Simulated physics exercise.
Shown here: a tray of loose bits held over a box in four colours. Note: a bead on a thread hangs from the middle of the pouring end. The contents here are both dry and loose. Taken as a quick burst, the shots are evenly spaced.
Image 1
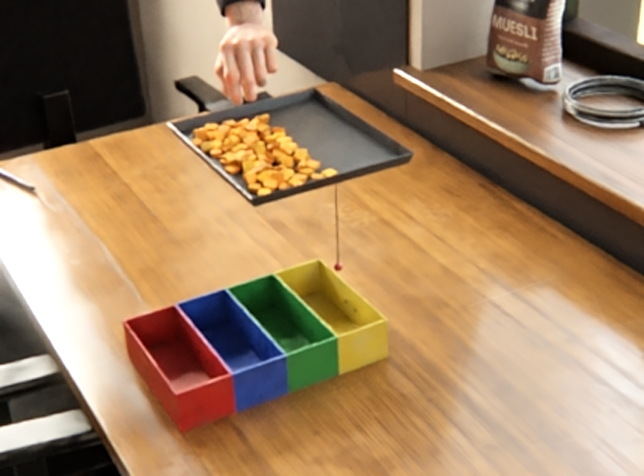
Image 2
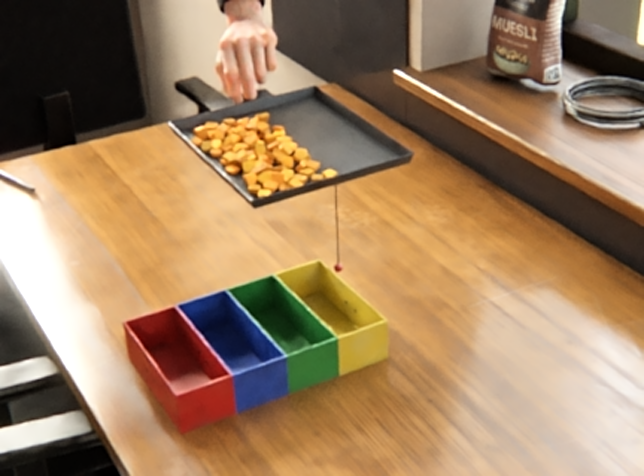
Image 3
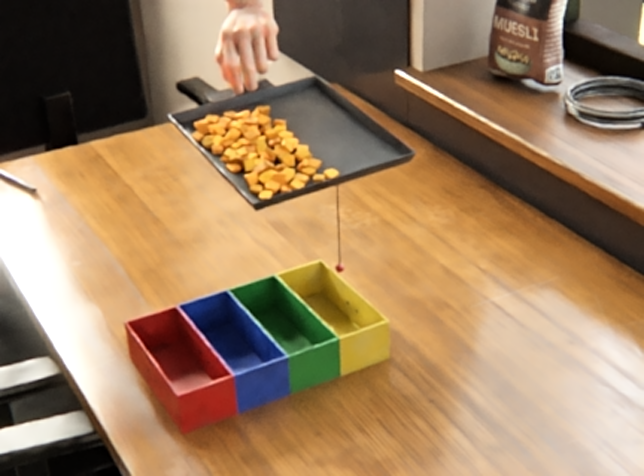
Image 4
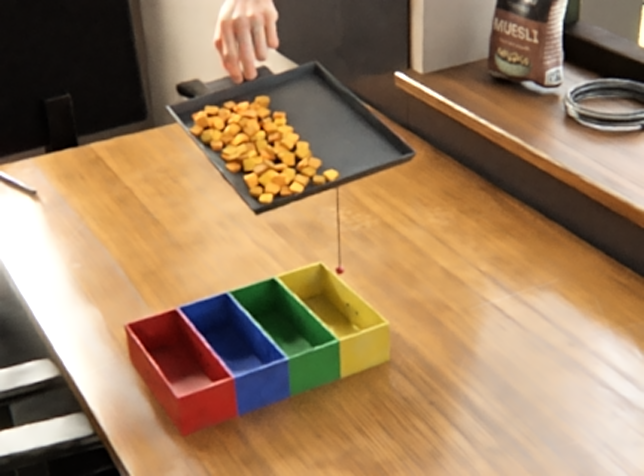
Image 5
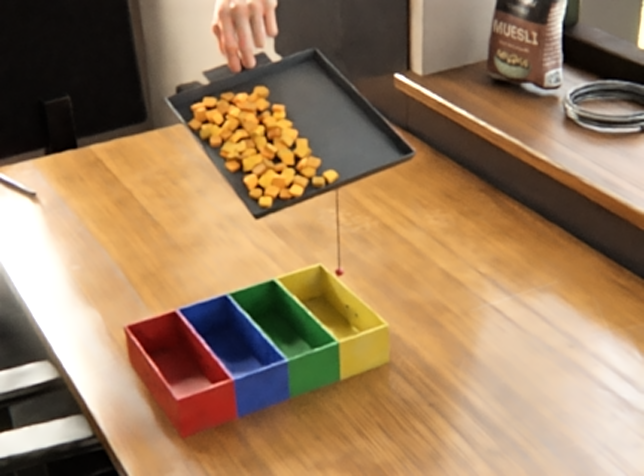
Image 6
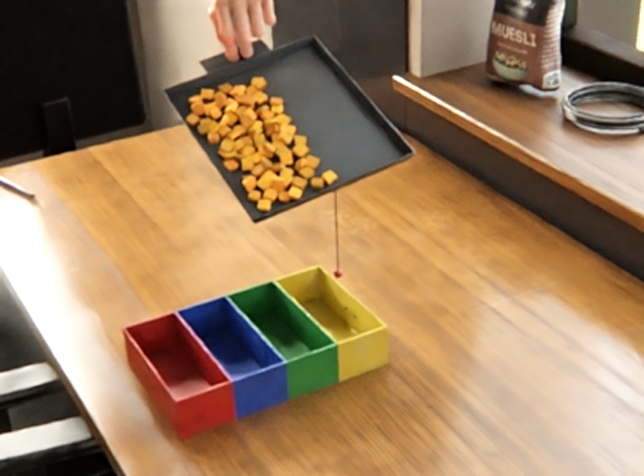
A dark tray of small orange-brown chunks, held by a hand at its far end above a red, blue, green and yellow box, started level, then gradually tilted, its near left corner dipping lowest.
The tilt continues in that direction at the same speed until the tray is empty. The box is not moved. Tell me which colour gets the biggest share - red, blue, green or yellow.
The biggest share goes to green.
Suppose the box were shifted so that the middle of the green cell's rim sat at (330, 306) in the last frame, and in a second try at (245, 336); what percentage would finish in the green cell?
You'd end up with around 20 per cent and then around 30 per cent.
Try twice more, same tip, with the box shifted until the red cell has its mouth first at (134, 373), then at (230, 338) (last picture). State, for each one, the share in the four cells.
Close to 90 %, followed by close to 100 %.
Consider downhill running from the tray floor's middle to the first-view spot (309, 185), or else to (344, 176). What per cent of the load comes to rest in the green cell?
50 per cent, then 10 per cent.
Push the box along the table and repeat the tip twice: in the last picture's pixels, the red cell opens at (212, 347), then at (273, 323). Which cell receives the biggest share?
Attempt 1 - blue; attempt 2 - that red cell.
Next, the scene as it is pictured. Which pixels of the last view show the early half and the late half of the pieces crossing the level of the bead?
(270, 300), then (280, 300).
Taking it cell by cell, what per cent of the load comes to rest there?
Red 0 %, blue 20 %, green 60 %, yellow 20 %.
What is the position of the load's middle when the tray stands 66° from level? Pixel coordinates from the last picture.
(267, 190).
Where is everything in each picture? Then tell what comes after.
The first picture shows corners of the pouring end (253, 196) and (409, 152), level; middle of the load (258, 152), small crackers; bead on its thread (338, 267); red cell (206, 399); blue cell (260, 380); green cell (313, 361); yellow cell (363, 343).
The second picture shows corners of the pouring end (254, 198) and (409, 153), level; middle of the load (258, 151).
The third picture shows corners of the pouring end (255, 200) and (411, 151), tipped barely, lowest at the left corner; middle of the load (259, 147).
The fourth picture shows corners of the pouring end (255, 206) and (411, 151), tipped a little, lowest at the left corner; middle of the load (259, 144).
The fifth picture shows corners of the pouring end (255, 211) and (411, 151), tipped clearly, lowest at the left corner; middle of the load (258, 140).
The sixth picture shows corners of the pouring end (254, 216) and (410, 151), tipped clearly, lowest at the left corner; middle of the load (256, 136); red cell (206, 407); blue cell (260, 387); green cell (313, 368); yellow cell (363, 350).
Just after the last frame, tray tipped steeply; almost all on the tray; just a few falling or outside the box.
A moment on, tray tipped past a quarter turn; just a few on the tray; roughly half in the green cell; roughly a quarter in the yellow cell; roughly a quarter in the blue cell; about a tenth falling or outside the box.
Further on, tray tipped past a quarter turn; roughly two thirds in the green cell; roughly a quarter in the yellow cell; roughly a quarter in the blue cell; just a few falling or outside the box.
When it is over, tray tipped past a quarter turn; roughly two thirds in the green cell; roughly a quarter in the yellow cell; roughly a quarter in the blue cell; not one in the red cell; just a few outside the box.
